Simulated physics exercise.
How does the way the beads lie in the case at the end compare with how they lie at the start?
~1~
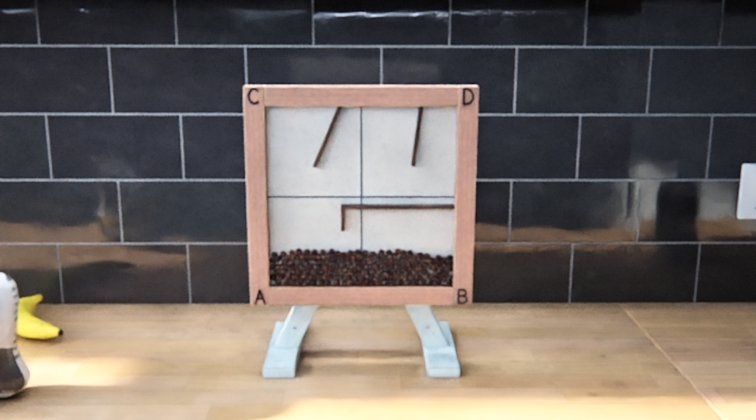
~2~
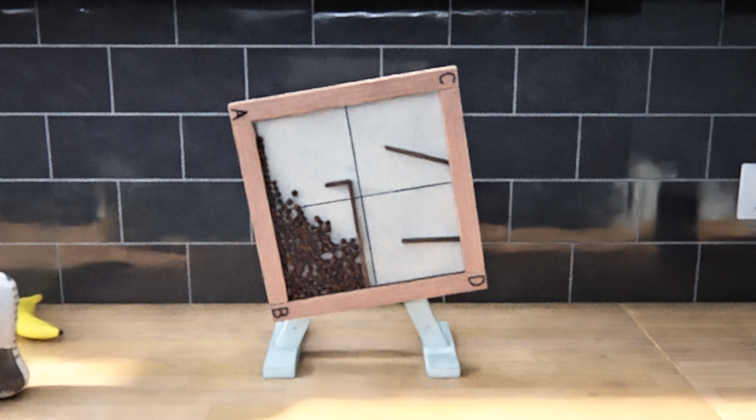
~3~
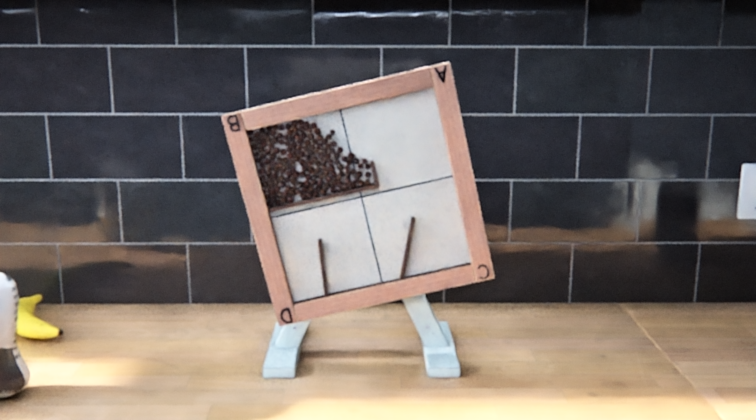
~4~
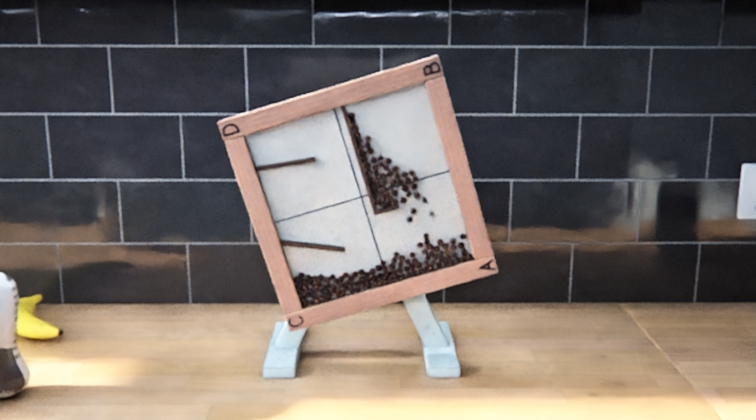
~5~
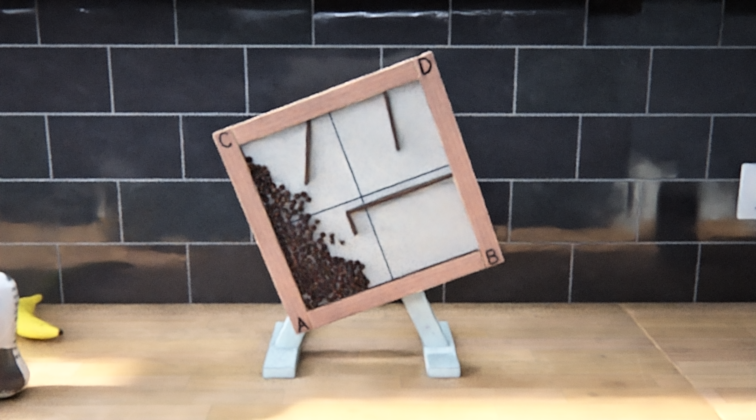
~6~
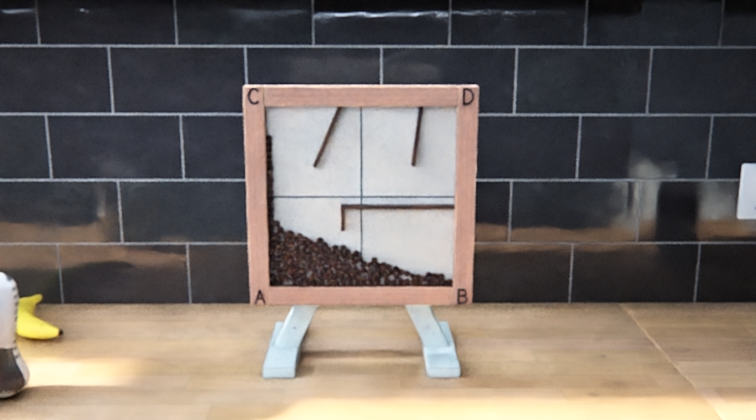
At the start the beads lie in a low, level layer along the bottom. At the end they are still in the lower part of the case, but the middle of the pile sits higher, with the beads banked up the left side and sloping down to the right.
